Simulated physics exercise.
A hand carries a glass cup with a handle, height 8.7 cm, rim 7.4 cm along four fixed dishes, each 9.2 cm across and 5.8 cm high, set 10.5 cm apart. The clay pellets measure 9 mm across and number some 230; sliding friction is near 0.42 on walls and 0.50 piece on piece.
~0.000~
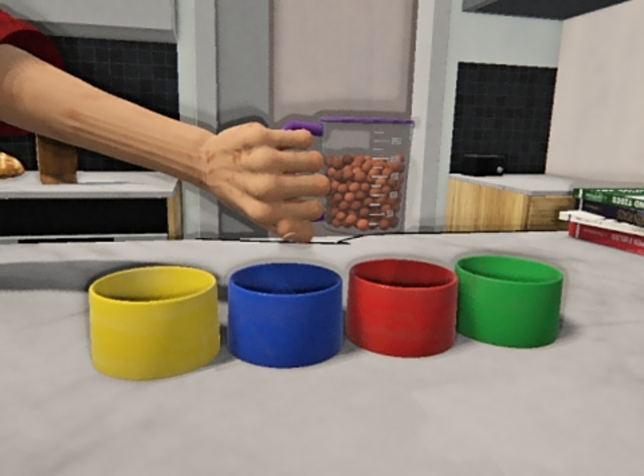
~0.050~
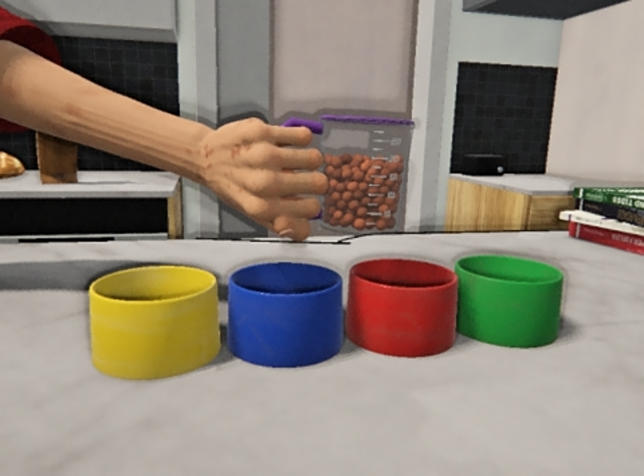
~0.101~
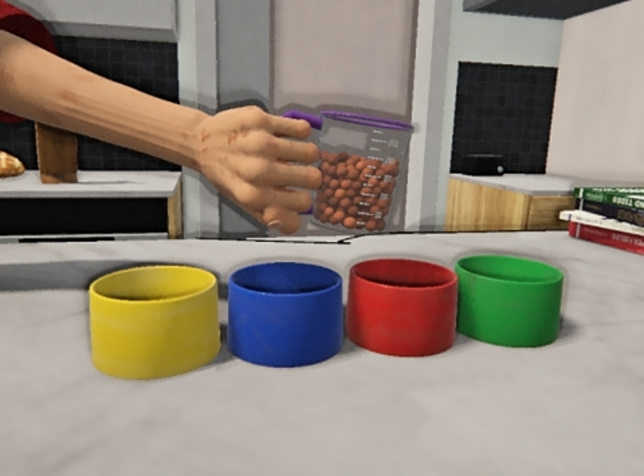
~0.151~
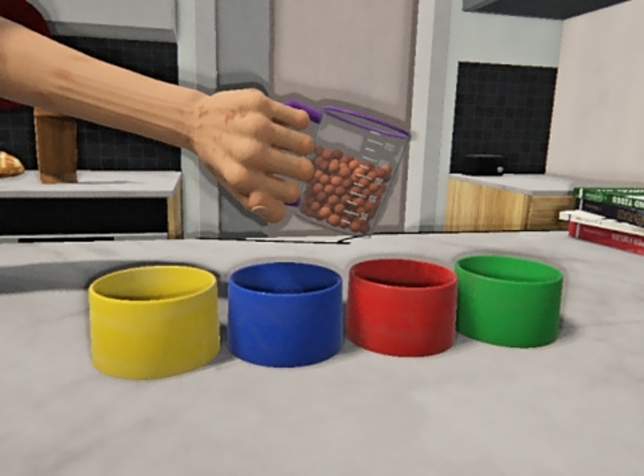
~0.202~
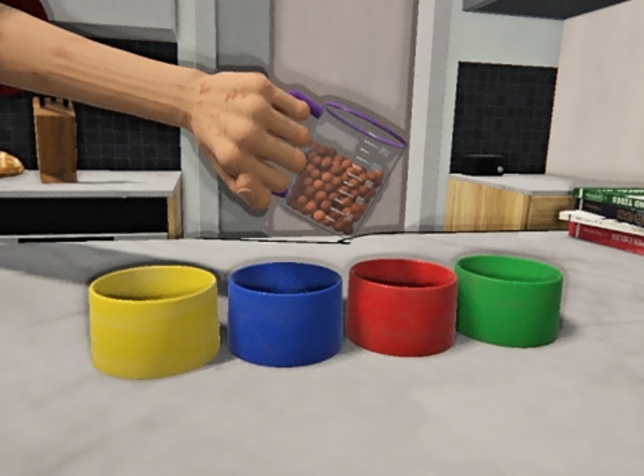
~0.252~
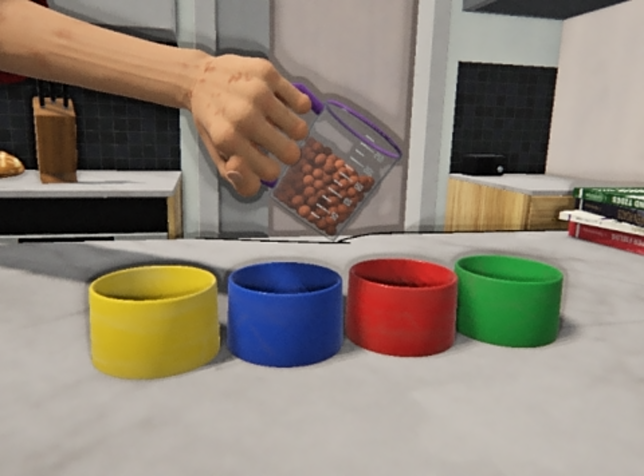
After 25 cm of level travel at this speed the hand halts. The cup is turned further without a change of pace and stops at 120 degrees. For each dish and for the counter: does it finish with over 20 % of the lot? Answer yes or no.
Red: No, blue: Yes, green: No, yellow: No, counter: No.
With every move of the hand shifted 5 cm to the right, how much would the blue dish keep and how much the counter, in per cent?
Blue 40; counter 20.
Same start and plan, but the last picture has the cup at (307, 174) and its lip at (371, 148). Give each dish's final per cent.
Red 0, blue 0, green 0, yellow 90.
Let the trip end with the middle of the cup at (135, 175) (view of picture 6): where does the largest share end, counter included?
The winner: Blue.
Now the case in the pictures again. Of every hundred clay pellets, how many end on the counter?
About 0 per cent.
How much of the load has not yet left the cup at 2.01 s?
About 0 per cent.
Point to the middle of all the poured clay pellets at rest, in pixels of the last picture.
At about (285, 316).
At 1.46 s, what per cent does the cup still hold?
Some 0 per cent of the load.
After 0.98 s, tilt 120 degrees; cup holds 20 %, blue 80 %.
Then, at 1.46 s, tilt 120 degrees; cup holds 0 %, blue 100 %.
After 2.01 s, tilt 120 degrees; cup holds 0 %, blue 100 %.
By 2.3 s all is still; red 0 %, blue 100 %, green 0 %, yellow 0 %, counter 0 %.
